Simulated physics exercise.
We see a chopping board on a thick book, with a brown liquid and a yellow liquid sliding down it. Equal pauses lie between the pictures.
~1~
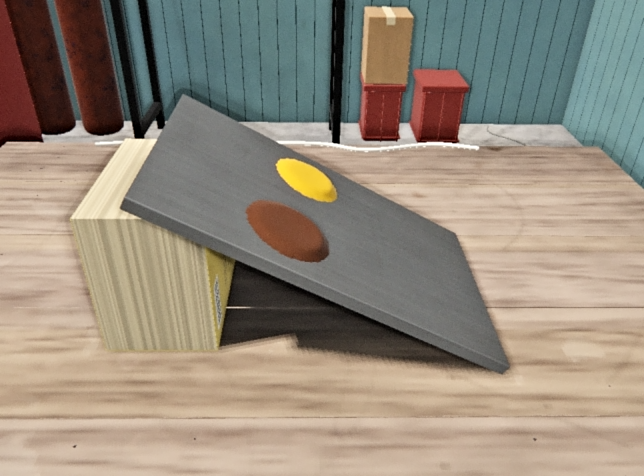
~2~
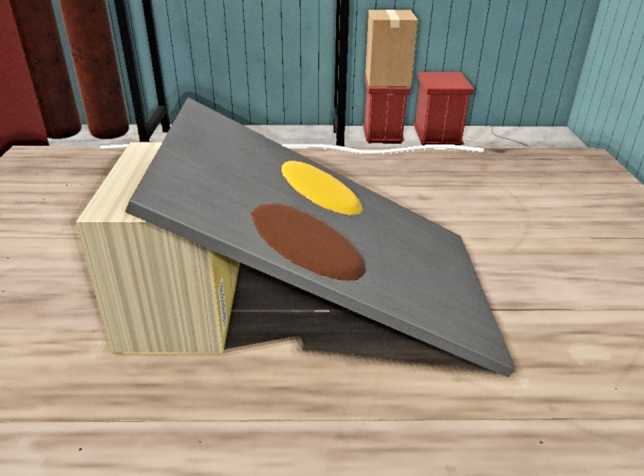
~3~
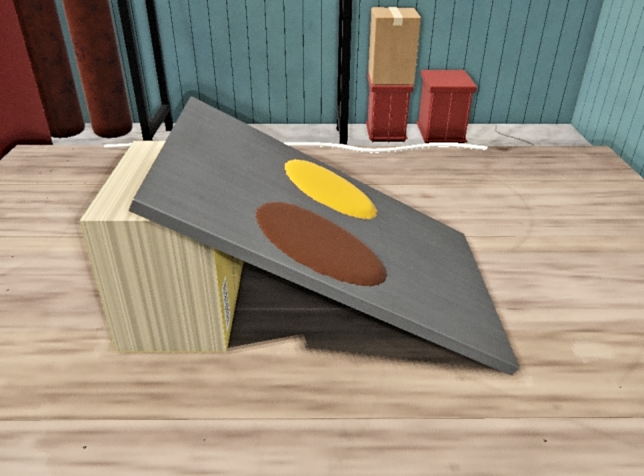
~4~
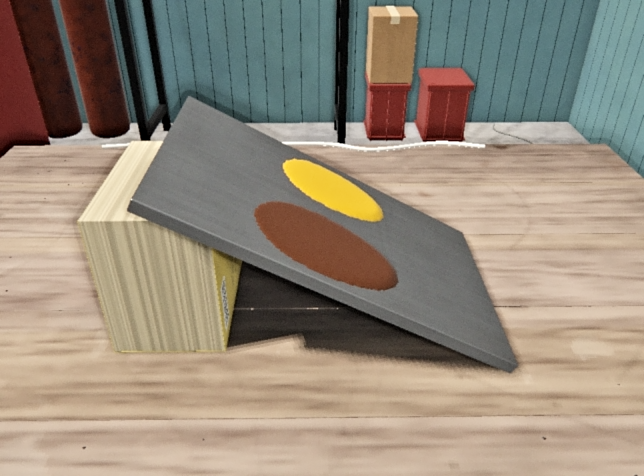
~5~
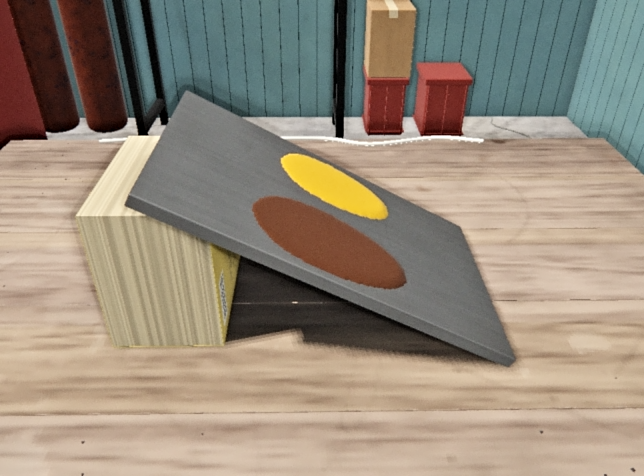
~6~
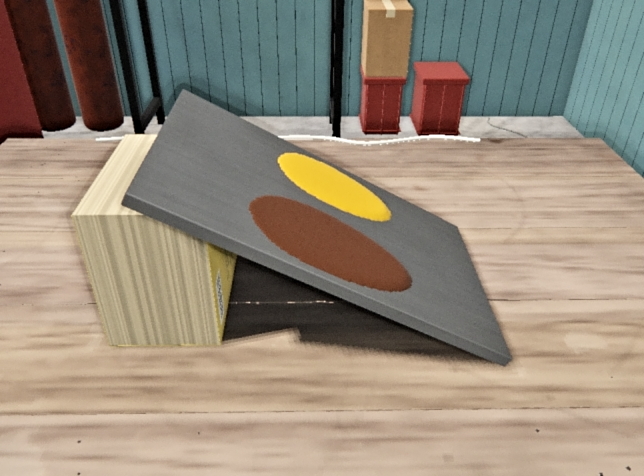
Workshop tabletop with brown and yellow liquid patches spreading down a tilted grey board propped on a pale block, gradually slowing.
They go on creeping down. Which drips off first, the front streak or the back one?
First at the edge is the front one.
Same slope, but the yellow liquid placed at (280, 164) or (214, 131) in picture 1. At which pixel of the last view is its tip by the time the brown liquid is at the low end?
One: (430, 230). Two: (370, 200).
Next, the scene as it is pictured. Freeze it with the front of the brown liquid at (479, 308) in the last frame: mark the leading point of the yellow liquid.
Roughly at (435, 234).
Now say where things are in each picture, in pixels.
In the first picture, tip of the brown liquid half way down; tip of the yellow liquid (330, 190) half way down.
In the second picture, tip of the brown liquid (355, 259) half way down; tip of the yellow liquid half way down.
In the third picture, tip of the brown liquid half way down; tip of the yellow liquid (369, 206) half way down.
In the fourth picture, tip of the brown liquid (390, 272) three quarters of the way down; tip of the yellow liquid three quarters of the way down.
In the fifth picture, tip of the brown liquid three quarters of the way down; tip of the yellow liquid (380, 206) three quarters of the way down.
In the sixth picture, tip of the brown liquid (401, 272) three quarters of the way down; tip of the yellow liquid three quarters of the way down.
Next, the brown liquid is three quarters of the way down; the yellow liquid is three quarters of the way down.
After that, the brown liquid is close to the edge; the yellow liquid is close to the edge.
Finally, the brown liquid is at the low edge; the yellow liquid is close to the edge.
